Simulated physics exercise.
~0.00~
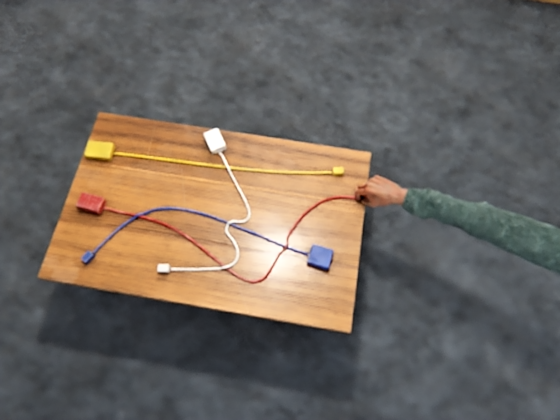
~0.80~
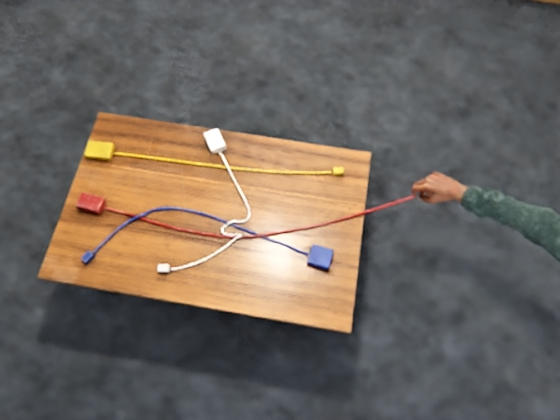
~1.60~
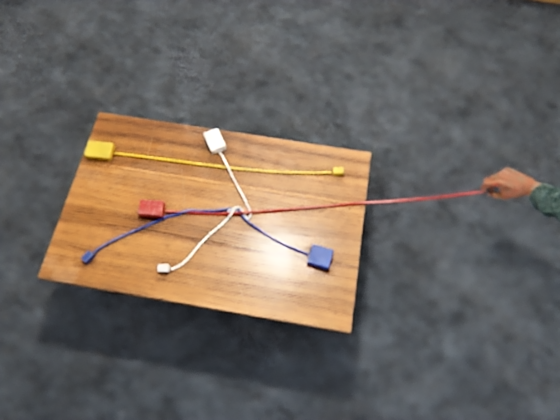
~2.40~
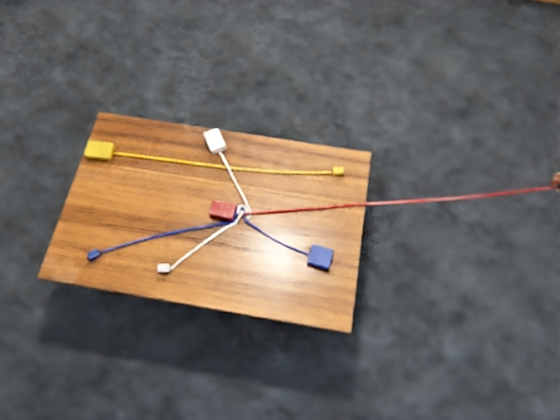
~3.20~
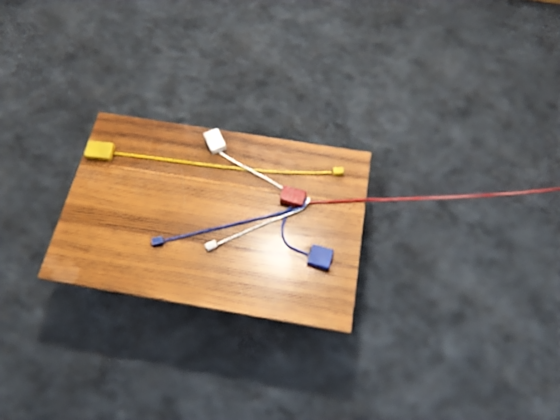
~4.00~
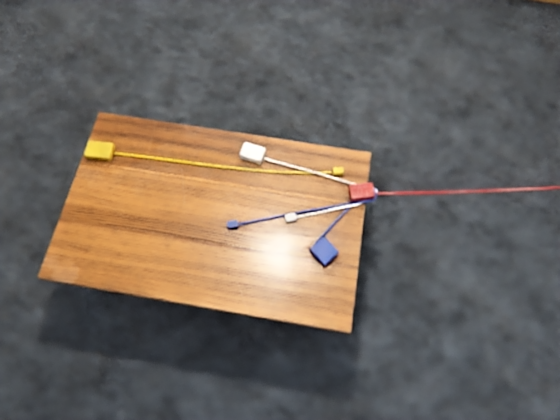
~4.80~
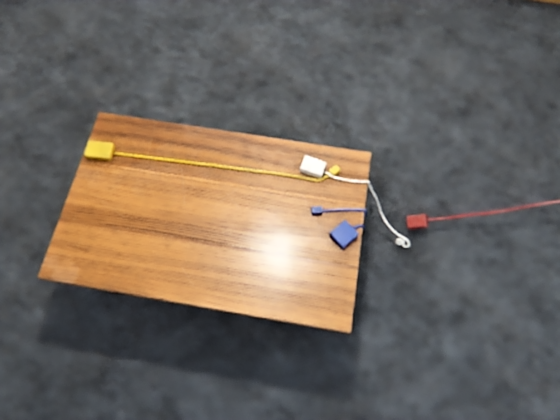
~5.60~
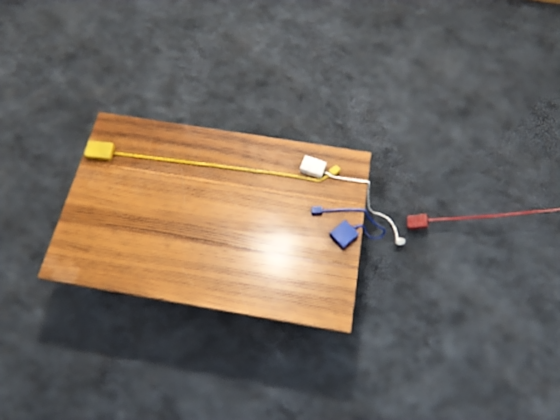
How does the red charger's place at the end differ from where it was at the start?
At the start the red charger lies on the left part of the tabletop. By the end it is off the table, beyond the right edge.
